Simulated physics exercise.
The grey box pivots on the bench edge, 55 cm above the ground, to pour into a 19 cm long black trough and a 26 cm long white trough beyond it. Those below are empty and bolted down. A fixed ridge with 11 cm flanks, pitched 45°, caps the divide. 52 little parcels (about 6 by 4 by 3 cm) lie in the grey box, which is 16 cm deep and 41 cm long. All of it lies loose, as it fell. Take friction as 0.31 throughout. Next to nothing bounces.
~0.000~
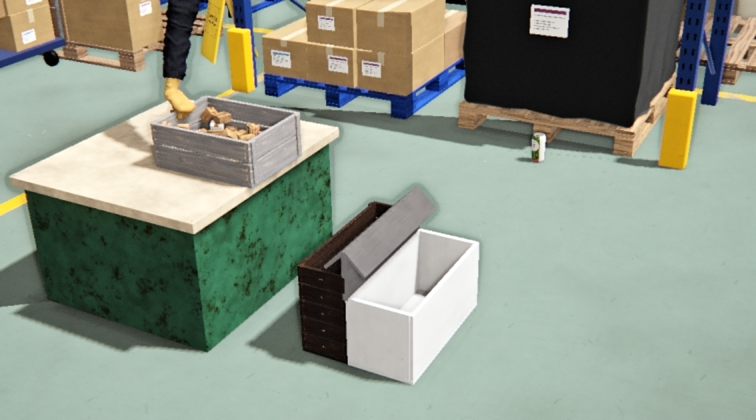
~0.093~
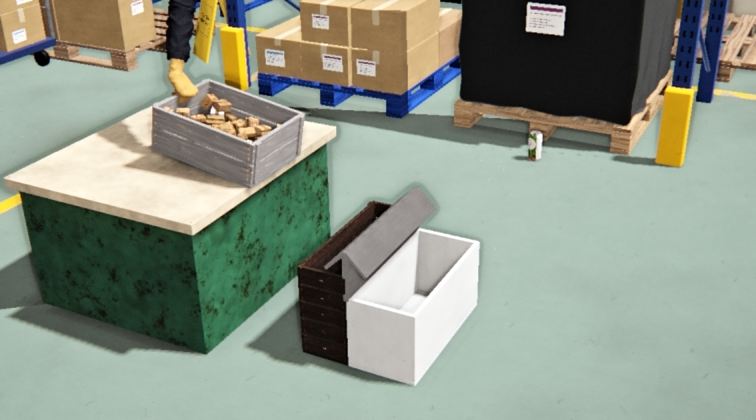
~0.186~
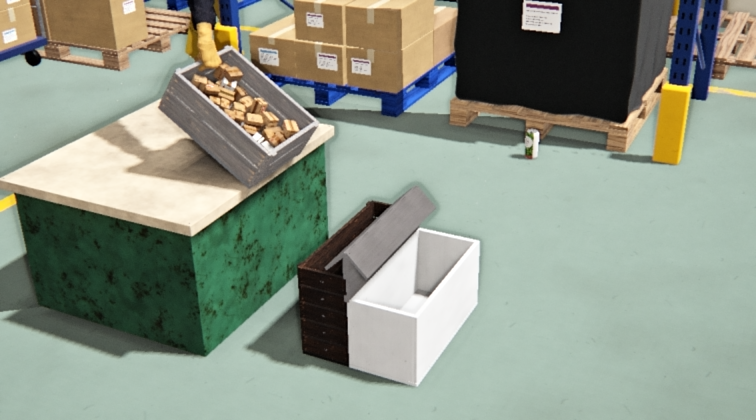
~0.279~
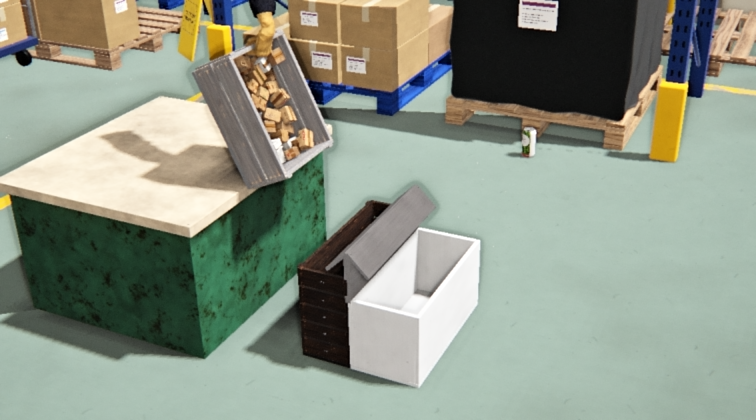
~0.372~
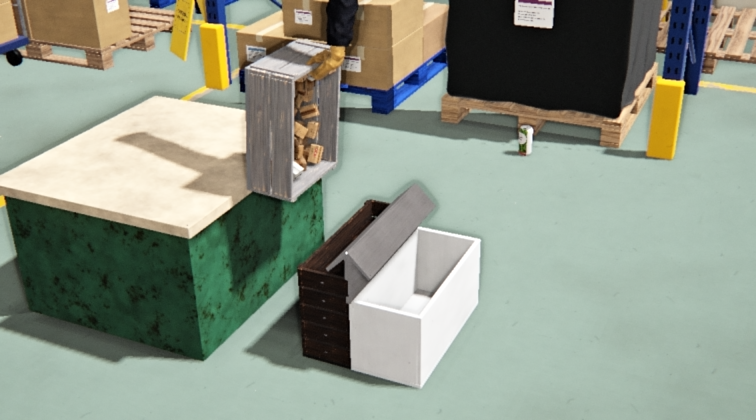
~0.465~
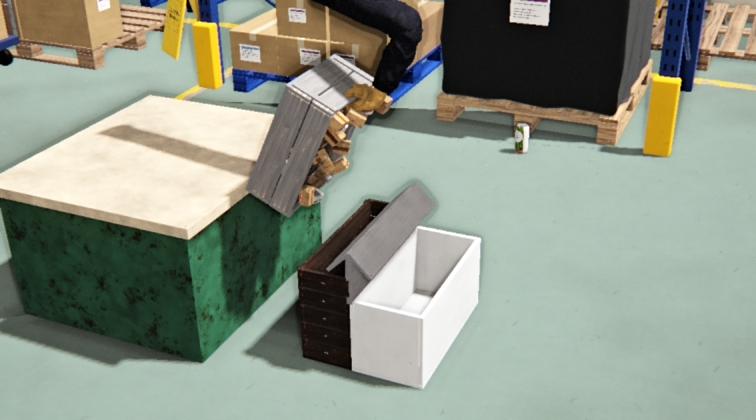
A weathered grey box full of small brown parcels sits on a pale-topped green bench in a warehouse, seen from above, with a black trough, a slanted grey cap and a white trough on the floor to the right. Cartons and a black-wrapped load stand on pallets behind. A gloved hand tilts the box rightward over the bench edge past upright, parcels sliding and bunching at its open side, as the view shifts very slightly.
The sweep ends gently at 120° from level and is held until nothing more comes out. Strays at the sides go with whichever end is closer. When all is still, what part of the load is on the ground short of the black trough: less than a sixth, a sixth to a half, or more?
Ending on the ground short of the black trough: Less than a sixth of them.
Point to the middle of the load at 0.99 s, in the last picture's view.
Around (376, 312).
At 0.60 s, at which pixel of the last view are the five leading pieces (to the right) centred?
At about (448, 212).
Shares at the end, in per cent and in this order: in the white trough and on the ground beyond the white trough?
Roughly 10 and 35 per cent.
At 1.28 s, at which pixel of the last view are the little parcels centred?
Near (376, 313).
After 0.60 s, tilt 120°; 9 still in the grey box, 6 in the black trough and 37 in the air.
After 0.76 s, tilt 120°; 1 still in the grey box, 15 in the black trough, 5 in the white trough, 13 on the ground beyond the white trough and 18 in the air.
After 0.99 s, tilt 120°; 25 in the black trough, 5 in the white trough, 2 on the ground short of the black trough, 17 on the ground beyond the white trough and 3 in the air.
Outcome (at 1.28 s), 25 in the black trough, 5 in the white trough, 4 on the ground short of the black trough and 18 on the ground beyond the white trough. Asked share, 4 of 52, 8 per cent.
